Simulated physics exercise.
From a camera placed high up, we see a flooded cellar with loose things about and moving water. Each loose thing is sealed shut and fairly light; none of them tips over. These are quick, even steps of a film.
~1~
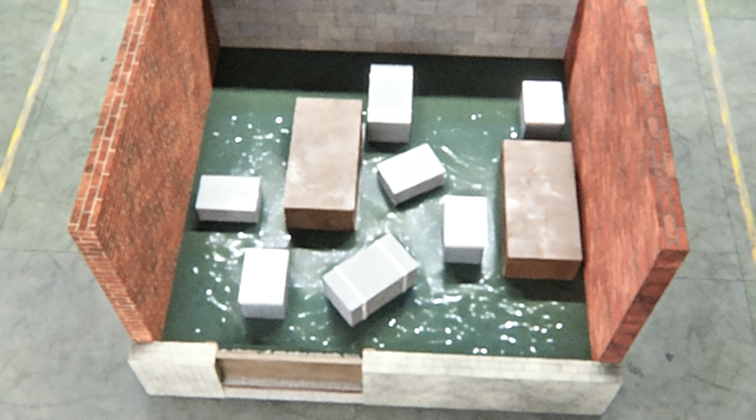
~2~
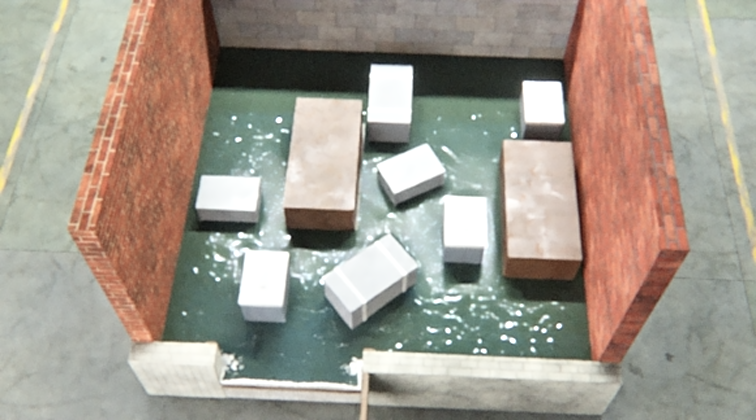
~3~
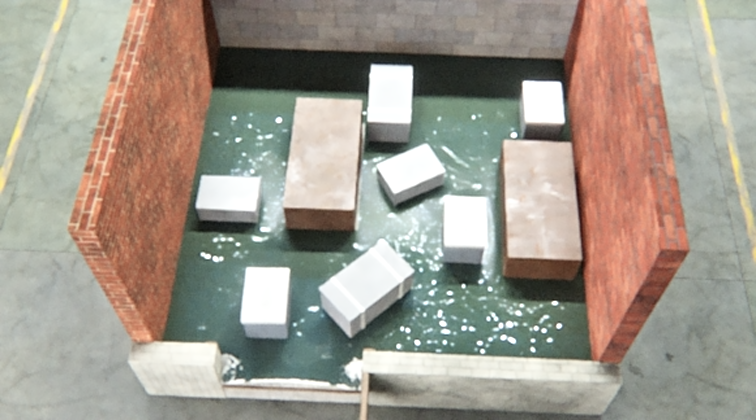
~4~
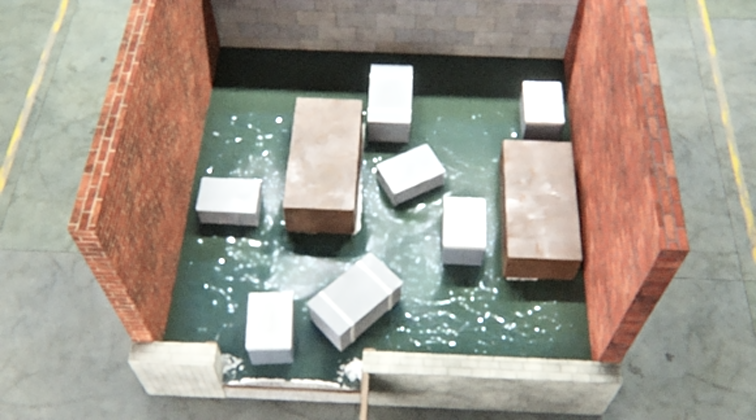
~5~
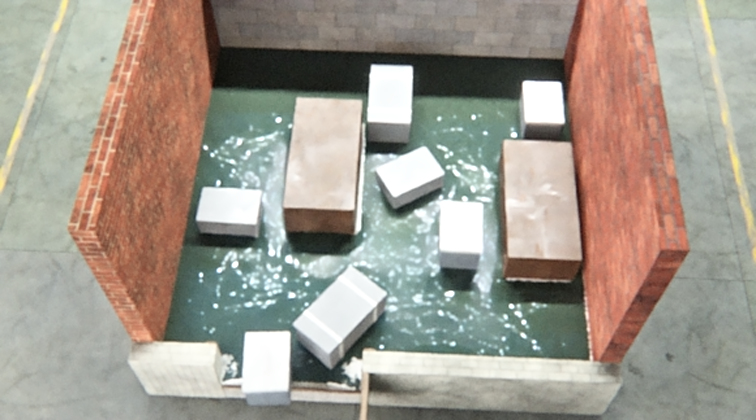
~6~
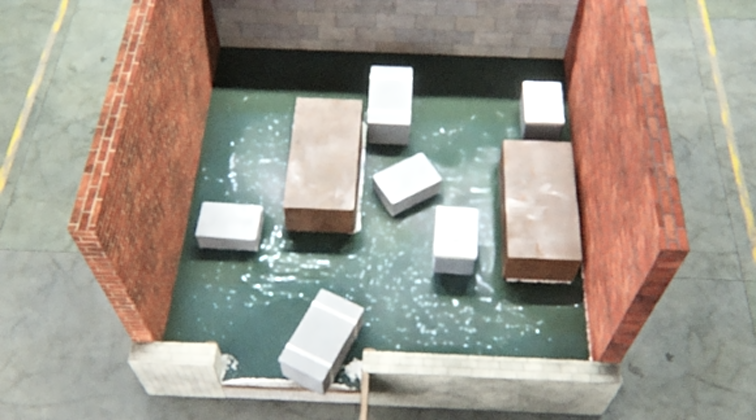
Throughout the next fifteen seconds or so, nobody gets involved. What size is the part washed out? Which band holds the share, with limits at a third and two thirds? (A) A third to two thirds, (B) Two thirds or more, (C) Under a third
(B) Two thirds or more.
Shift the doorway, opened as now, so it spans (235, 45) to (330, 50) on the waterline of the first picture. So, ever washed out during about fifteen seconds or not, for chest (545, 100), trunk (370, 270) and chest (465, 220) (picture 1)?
Retained, retained, retained.
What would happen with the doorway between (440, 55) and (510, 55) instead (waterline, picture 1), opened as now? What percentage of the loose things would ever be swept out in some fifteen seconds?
Roughly 60 in a hundred.
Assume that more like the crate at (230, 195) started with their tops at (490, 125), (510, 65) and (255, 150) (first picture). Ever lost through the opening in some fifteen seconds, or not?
Remains, remains, exits.
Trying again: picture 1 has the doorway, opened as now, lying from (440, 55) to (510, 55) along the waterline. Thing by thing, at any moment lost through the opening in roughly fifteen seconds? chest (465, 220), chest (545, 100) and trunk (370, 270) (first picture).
Listed order gives departs, departs, stays put.
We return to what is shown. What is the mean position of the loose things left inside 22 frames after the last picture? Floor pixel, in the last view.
Roughly (438, 179).
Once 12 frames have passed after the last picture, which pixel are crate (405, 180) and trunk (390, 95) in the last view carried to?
Estimate: First at (272, 372), second at (384, 139), approximately.
A moment on, 2 of 7 are out; 5 afloat.
Next, 3 of 7 are out; 4 afloat.
Later, 5 of 7 are out; 2 afloat.
In the end, 5 of 7 are out; 2 afloat.
